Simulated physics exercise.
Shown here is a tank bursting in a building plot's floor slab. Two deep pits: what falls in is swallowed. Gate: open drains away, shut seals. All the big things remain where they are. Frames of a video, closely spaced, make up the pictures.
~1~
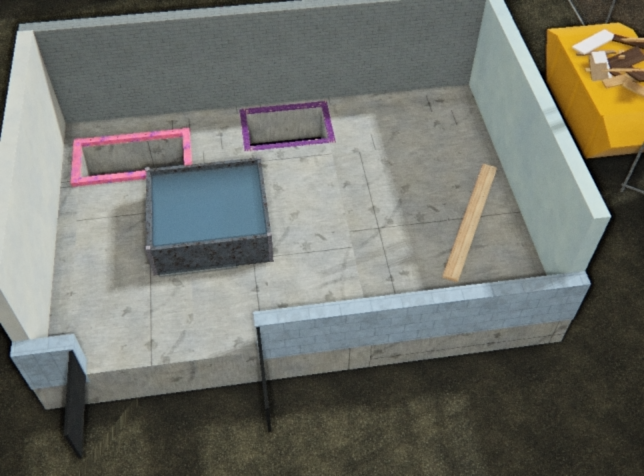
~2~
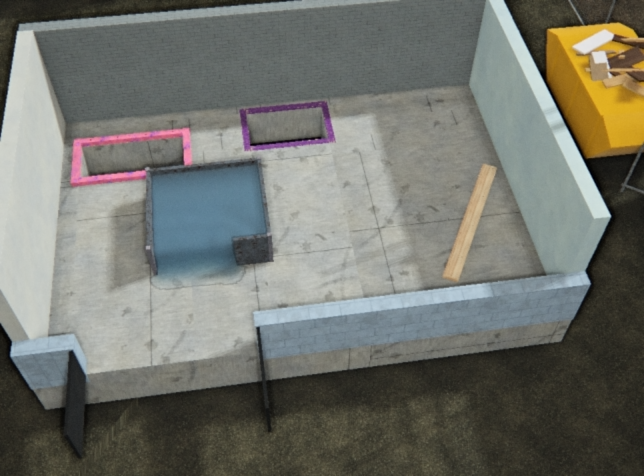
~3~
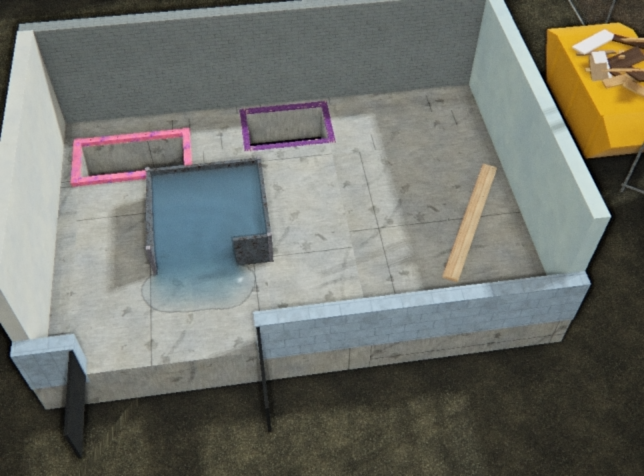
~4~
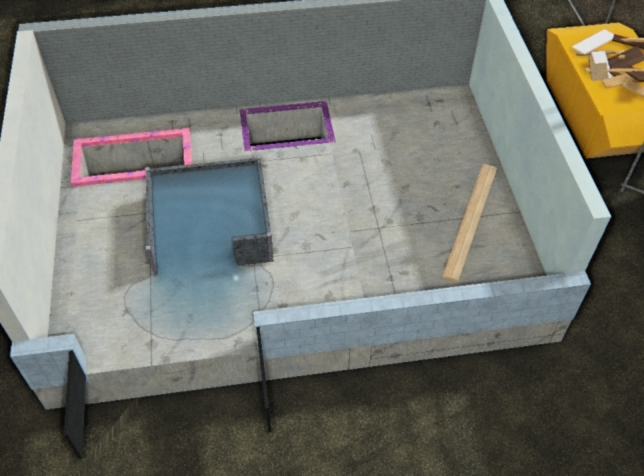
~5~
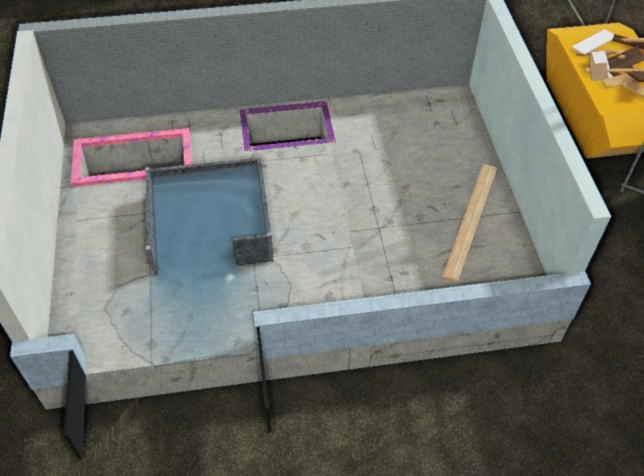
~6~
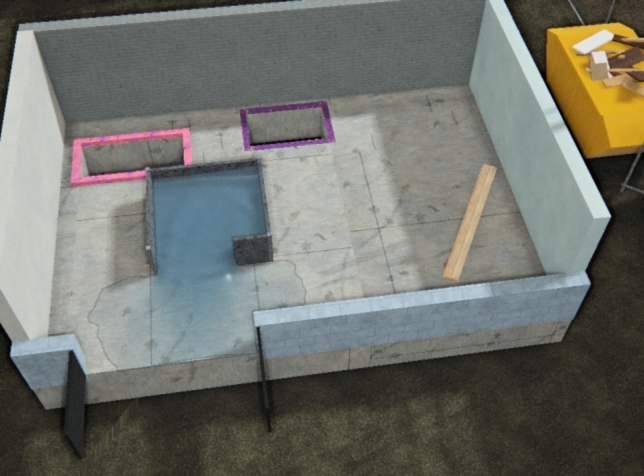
A dark tank's front wall opens and blue water spreads forward across the gray slab.
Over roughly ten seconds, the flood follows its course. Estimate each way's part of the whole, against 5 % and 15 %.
Gate: Greater than fifteen per cent; purple pit: Smaller than five per cent; pink pit: Smaller than five per cent.
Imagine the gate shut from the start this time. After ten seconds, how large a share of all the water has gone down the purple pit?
Purple pit, %: 8.
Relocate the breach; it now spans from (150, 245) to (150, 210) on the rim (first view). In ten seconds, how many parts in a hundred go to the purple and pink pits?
Shares: Purple at 10 percent, pink at 4 percent.
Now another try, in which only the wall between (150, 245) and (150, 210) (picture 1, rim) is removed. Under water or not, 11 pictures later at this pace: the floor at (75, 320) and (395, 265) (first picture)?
Result, in sequence: Inundated; untouched by the flood.
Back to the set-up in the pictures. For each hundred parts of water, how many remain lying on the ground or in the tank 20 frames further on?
Estimate: Near 48 %.
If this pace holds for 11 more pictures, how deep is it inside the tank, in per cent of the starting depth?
I'd say some 42 %.
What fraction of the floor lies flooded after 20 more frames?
I'd estimate some 25 per cent.
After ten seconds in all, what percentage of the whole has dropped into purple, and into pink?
Roughly 0 %, then roughly 0 %.
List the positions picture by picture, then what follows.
The first frame shows the open tank at (207, 205) is whole and still.
In the second frame, the front is at (240, 271), out from the gap at (195, 259).
In the third frame, water pours out at (196, 261) and has run to (239, 300).
In the fourth frame, the front is at a hidden place, out from the gap at (196, 262).
In the fifth frame, the front is at a hidden place, out from the gap at (196, 262).
In the sixth frame, the front is at a hidden place, out from the gap at (196, 262).
A moment on, water covers 15 % of the floor; the gate 17 %, the purple pit 0 %, the pink pit 0 %.
Next, water covers 20 % of the floor; the gate 36 %, the purple pit 0 %, the pink pit 0 %.
Then, water covers 25 % of the floor; the gate 52 %, the purple pit 0 %, the pink pit 0 %.
Later, water covers 25 % of the floor; the gate 67 %, the purple pit 0 %, the pink pit 0 %.
In the end, water covers 25 % of the floor; the gate 76 %, the purple pit 0 %, the pink pit 0 %.
